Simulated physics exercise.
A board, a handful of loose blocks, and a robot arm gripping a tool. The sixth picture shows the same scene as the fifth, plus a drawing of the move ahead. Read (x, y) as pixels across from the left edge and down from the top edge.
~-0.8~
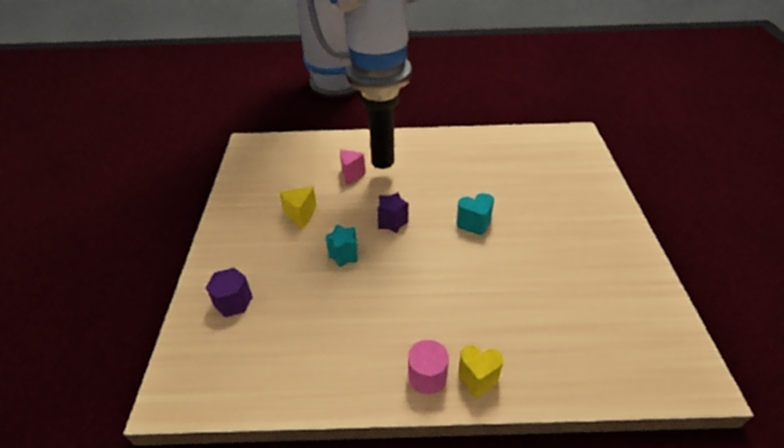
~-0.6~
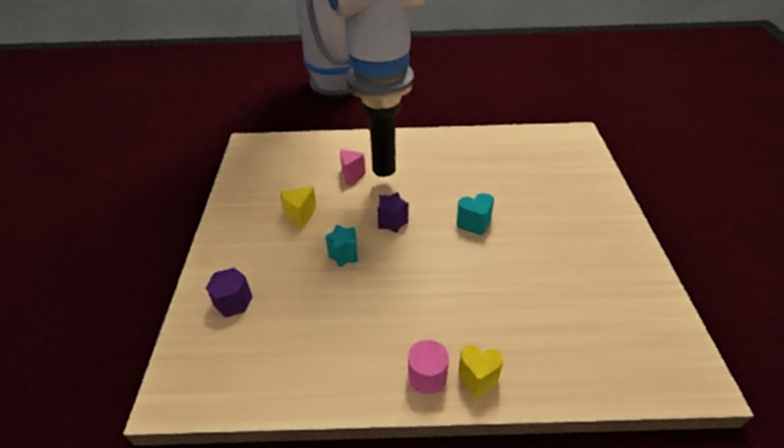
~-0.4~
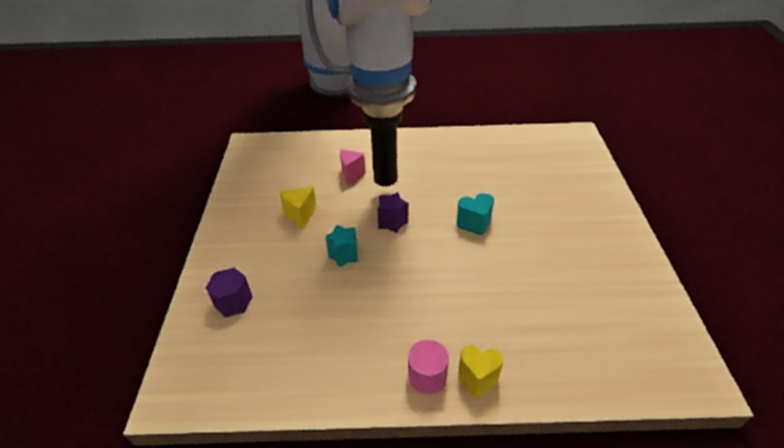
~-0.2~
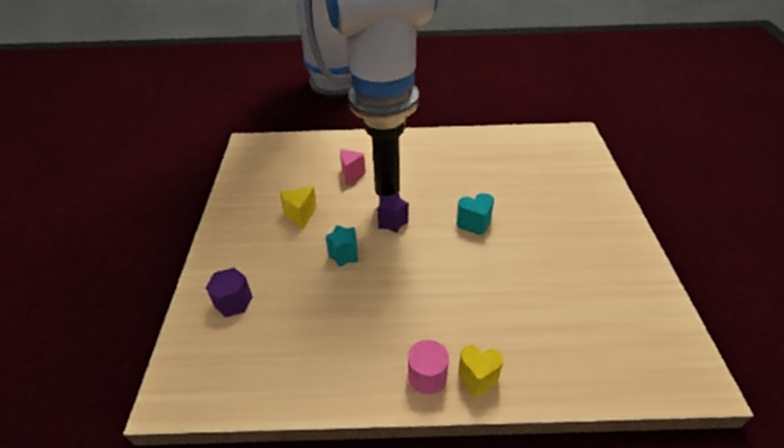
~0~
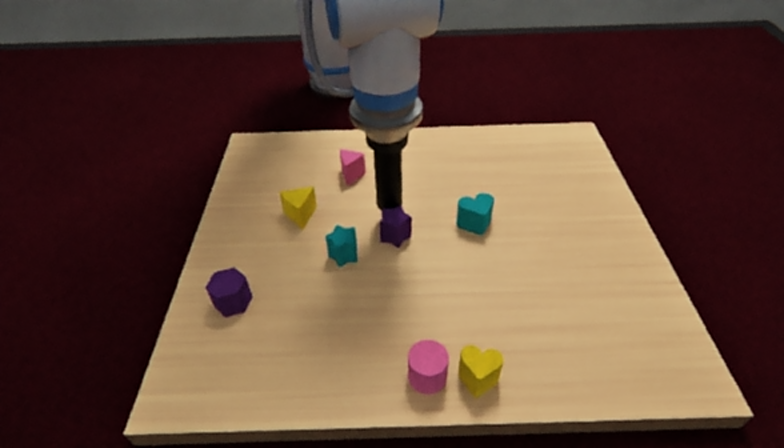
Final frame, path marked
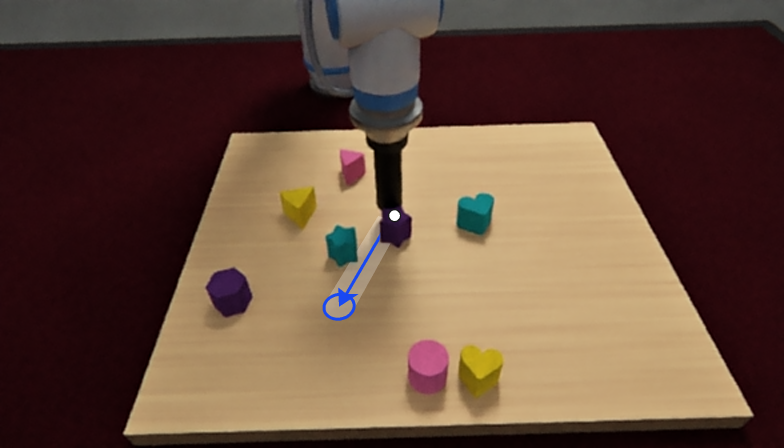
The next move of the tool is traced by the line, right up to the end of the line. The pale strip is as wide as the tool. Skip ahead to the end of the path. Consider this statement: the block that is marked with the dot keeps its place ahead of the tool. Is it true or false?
The statement is false.
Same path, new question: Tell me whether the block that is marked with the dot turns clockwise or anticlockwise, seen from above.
The answer is counter-clockwise.
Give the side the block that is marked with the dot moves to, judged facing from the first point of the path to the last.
It shifts to the left.
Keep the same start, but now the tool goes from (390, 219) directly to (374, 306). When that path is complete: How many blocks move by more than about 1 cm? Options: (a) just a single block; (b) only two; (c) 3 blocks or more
Correct choice: A.
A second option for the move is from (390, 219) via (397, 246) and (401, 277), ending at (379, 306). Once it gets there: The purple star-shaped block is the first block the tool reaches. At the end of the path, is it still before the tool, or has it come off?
When the path ends, it will lie beside or behind the tool.
Drawn move, from (390, 219) to (339, 307); the dot is on the purple star-shaped block.
The first path, step by step. One third of the way, tool (373, 231); purple star-shaped block (395, 235), turned 45° anticlockwise.
Two thirds of the way, tool (356, 260); turquoise star-shaped block (336, 239), turned 35° clockwise; purple star-shaped block (395, 238), turned 65° anticlockwise.
At the end, tool (337, 291); turquoise star-shaped block (336, 239), turned 35° clockwise; purple star-shaped block (395, 238), turned 65° anticlockwise.
